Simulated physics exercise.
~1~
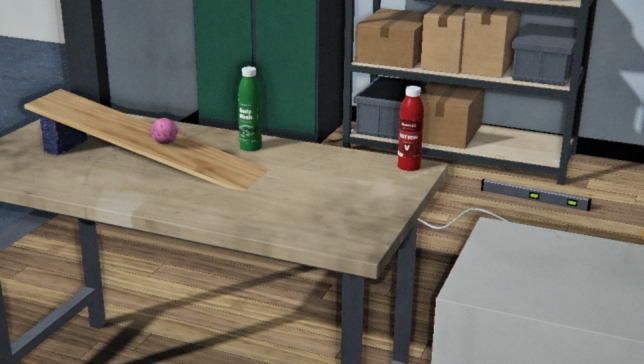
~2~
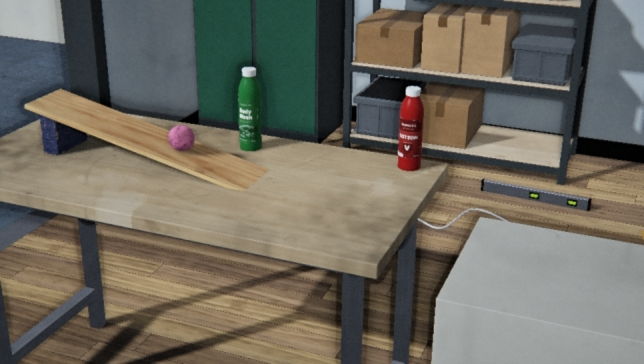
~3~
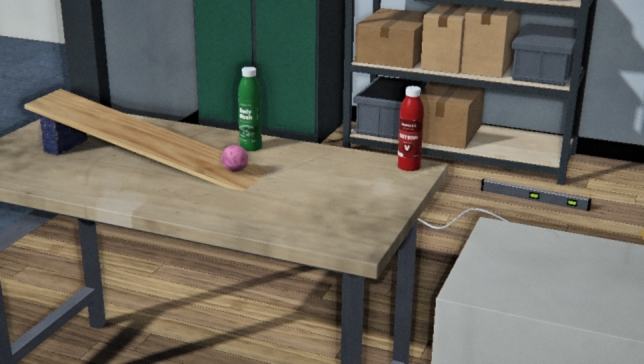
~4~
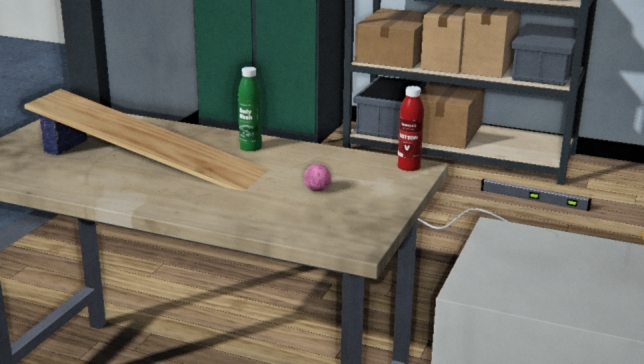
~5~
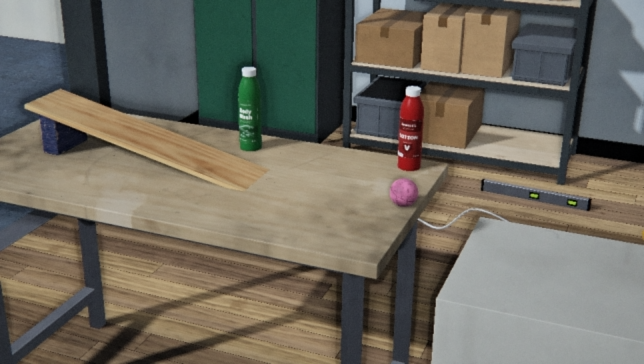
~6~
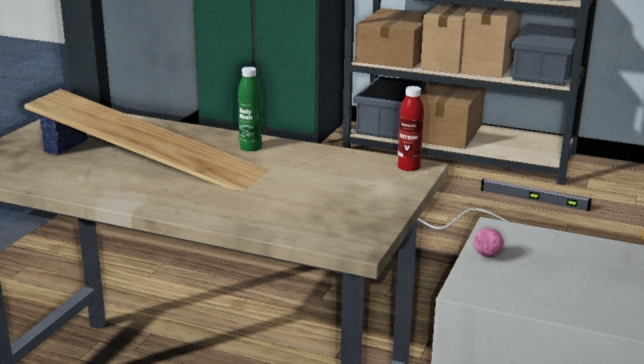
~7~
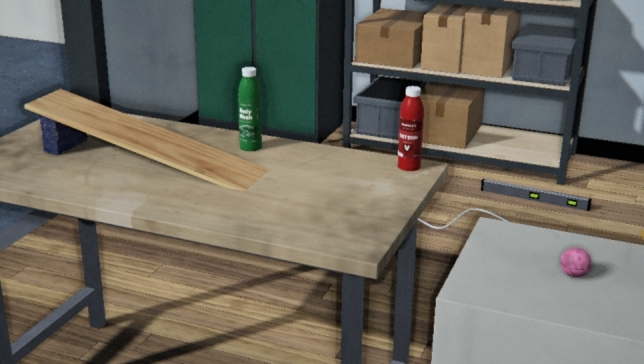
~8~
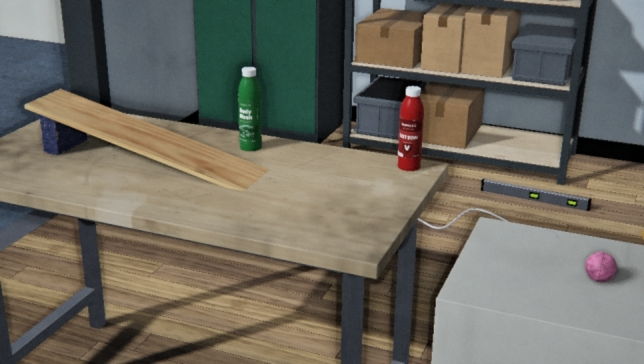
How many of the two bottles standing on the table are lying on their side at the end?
None of them are lying down. The green bottle and the red bottle both still stand upright on the table.
A wooden table with dark metal legs fills the left of a workshop, seen from slightly above, with a lower pale grey cabinet beyond its right end. A plank ramp rests on a dark block at the table's left, a green bottle stands behind it, and a red bottle stands near the right end. A pink ball rolls down the ramp to the right and onto the tabletop. It rolls past both bottles, leaves the table's right end and crosses the gap to the grey top. There it travels farther right and is last seen on that top, with both bottles still upright.
